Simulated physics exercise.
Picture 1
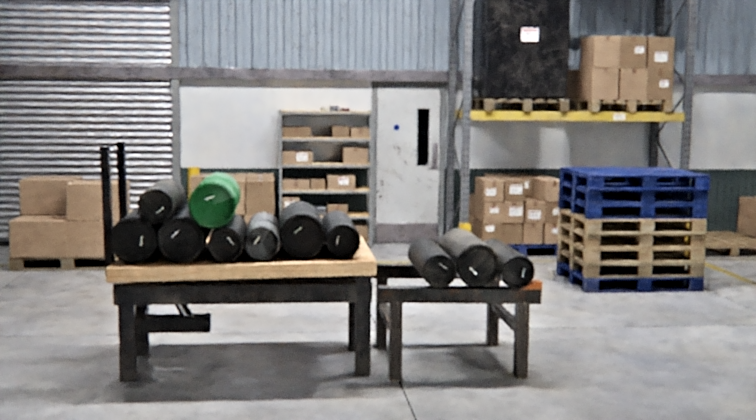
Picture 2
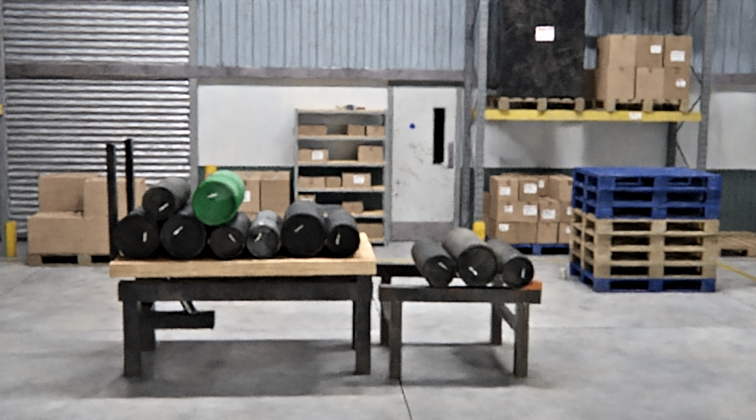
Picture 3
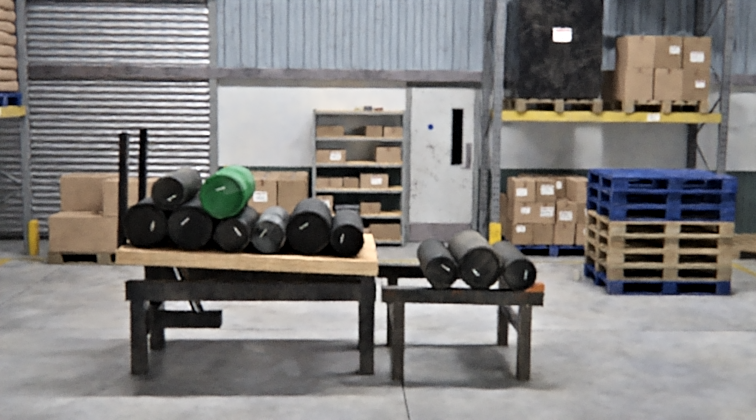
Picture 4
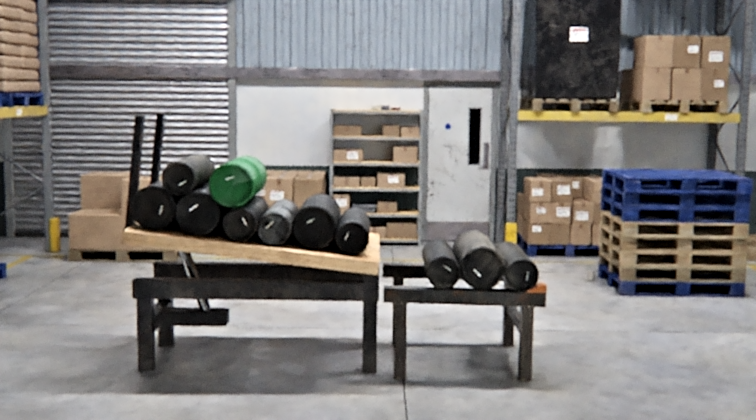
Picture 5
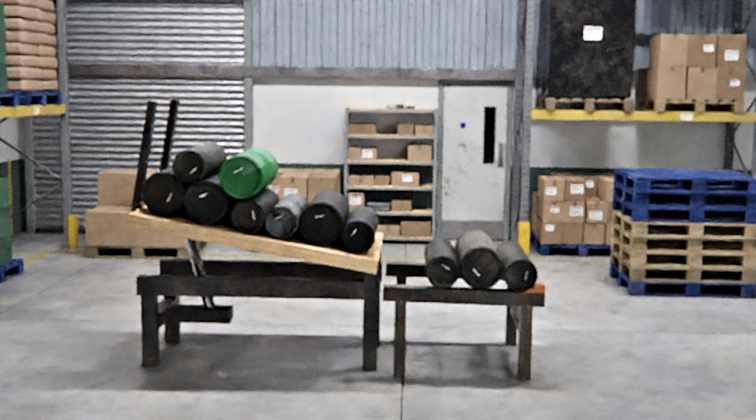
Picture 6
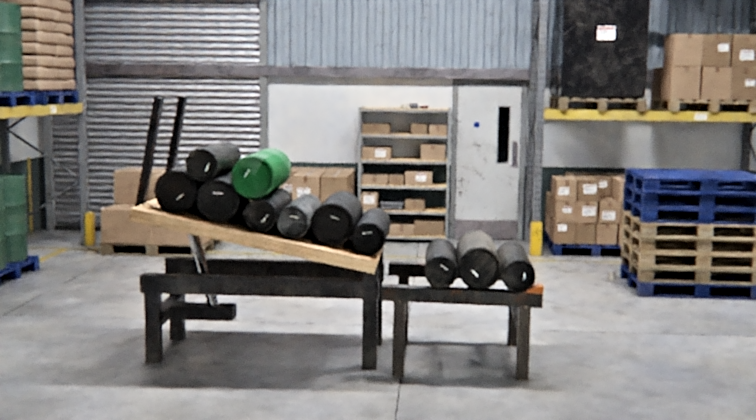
Wooden deck tilting down to the right as its left end rises, carrying piled black cylinders and a green one beside a rack.
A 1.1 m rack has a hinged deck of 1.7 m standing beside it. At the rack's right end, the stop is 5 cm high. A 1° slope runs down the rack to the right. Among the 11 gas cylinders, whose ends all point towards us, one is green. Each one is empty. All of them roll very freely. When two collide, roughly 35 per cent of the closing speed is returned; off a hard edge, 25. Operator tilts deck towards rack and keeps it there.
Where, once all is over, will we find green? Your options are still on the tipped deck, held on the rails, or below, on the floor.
At the end it is held on the rails.
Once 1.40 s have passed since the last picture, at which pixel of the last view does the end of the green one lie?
(407, 207), roughly.
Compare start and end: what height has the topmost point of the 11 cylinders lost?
Some 0 centimetres.
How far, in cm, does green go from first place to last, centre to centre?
Green ends up 130 from where it began.
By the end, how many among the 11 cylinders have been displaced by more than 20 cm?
The count is 8.
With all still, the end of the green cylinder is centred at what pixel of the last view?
I'd say somewhere close to (419, 210).
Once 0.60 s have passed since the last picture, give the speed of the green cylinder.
Its speed is roughly 0.9 m/s.
Then, 0.6 s after the last picture, green is up on others, 55 cm from the hinge, rolling right; 0 of 11 over the stop.
Then, 1.4 s after the last picture, green is up on others, 95 cm from the rack's far end, rolling right; 0 of 11 over the stop.
At rest (2.0 s after the last picture), green is up on others, 85 cm from the rack's far end; 0 of 11 over the stop.
